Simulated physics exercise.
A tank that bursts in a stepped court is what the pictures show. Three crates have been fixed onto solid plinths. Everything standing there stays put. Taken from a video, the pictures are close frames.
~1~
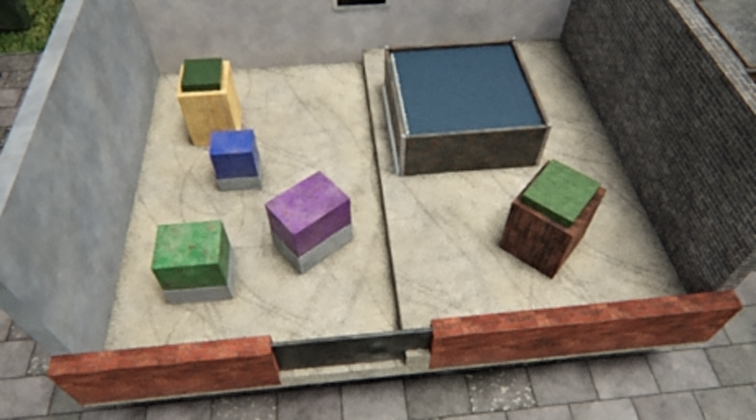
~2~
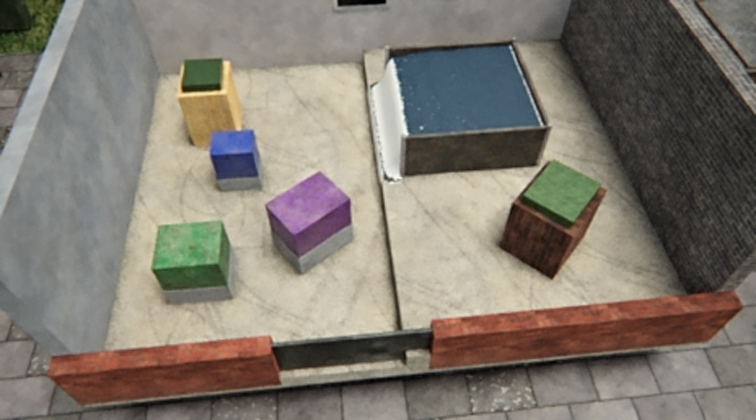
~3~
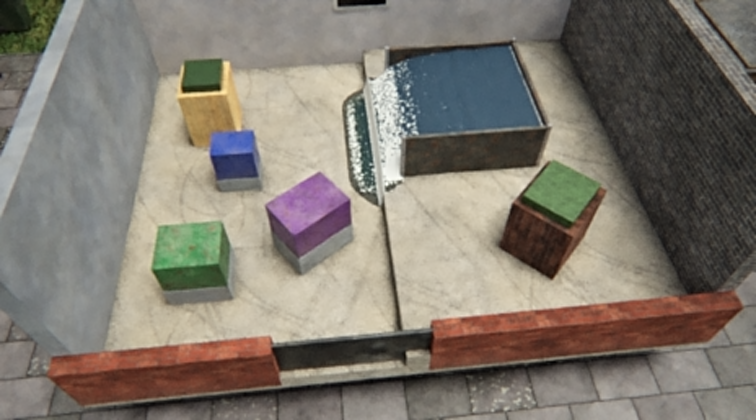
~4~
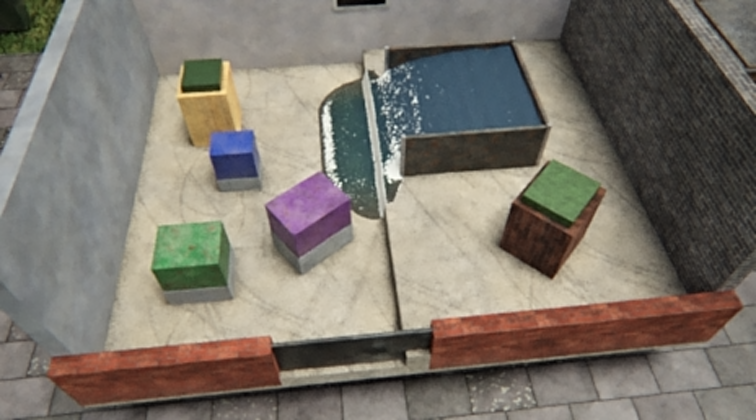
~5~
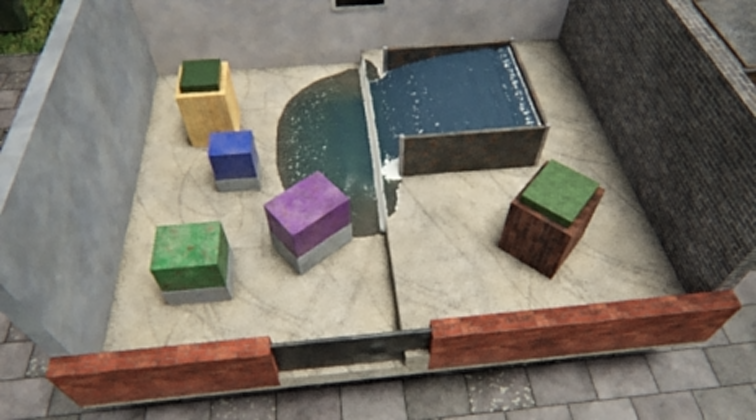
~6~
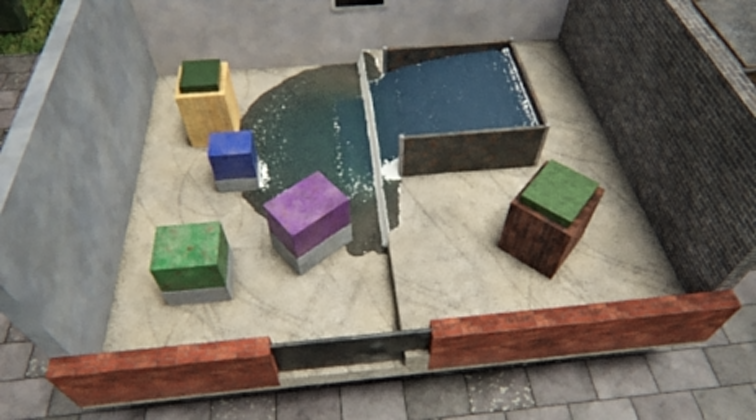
The footage shows a dark-walled tank of blue water opening on its left side in a walled court, the water pouring over a low step and spreading left across the pale floor to the purple and blue blocks.
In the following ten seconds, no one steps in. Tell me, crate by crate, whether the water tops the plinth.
Blue crate: Yes, it does. Green crate: No, it does not. Purple crate: No, it does not.
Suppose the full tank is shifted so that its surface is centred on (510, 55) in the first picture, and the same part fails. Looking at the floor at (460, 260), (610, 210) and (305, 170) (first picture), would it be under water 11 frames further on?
Taking the three spots in order: Bare, bare, swamped.
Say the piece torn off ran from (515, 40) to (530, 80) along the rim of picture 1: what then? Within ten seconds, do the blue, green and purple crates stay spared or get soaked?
Then the blue crate is untouched, the green crate is untouched and the purple crate is untouched.
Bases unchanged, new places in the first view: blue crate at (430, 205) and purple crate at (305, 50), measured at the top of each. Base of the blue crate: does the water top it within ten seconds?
As for the blue one, it keeps clear.
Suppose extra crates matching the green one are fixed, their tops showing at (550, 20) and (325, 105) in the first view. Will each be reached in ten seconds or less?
Going in order, the first stays untouched and the second does get wet.
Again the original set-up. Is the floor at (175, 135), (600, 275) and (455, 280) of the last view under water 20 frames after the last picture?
In turn: Awash, dry, dry.
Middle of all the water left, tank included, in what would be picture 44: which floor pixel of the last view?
(289, 190).
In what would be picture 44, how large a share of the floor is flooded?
I'd say close to 60 per cent.
A moment on, water covers 35 % of the floor; the blue crate water round its plinth, the green crate water round its plinth, the purple crate water round its plinth.
Next, water covers 45 % of the floor; the blue crate water round its plinth, the green crate water round its plinth, the purple crate water round its plinth.
Then, water covers 55 % of the floor; the blue crate water round its plinth, the green crate water round its plinth, the purple crate water round its plinth.
Later, water covers 60 % of the floor; the blue crate water round its plinth, the green crate water round its plinth, the purple crate water round its plinth.
In the end, water covers 60 % of the floor; the blue crate was topped, the green crate stayed above the water, the purple crate stayed above the water.
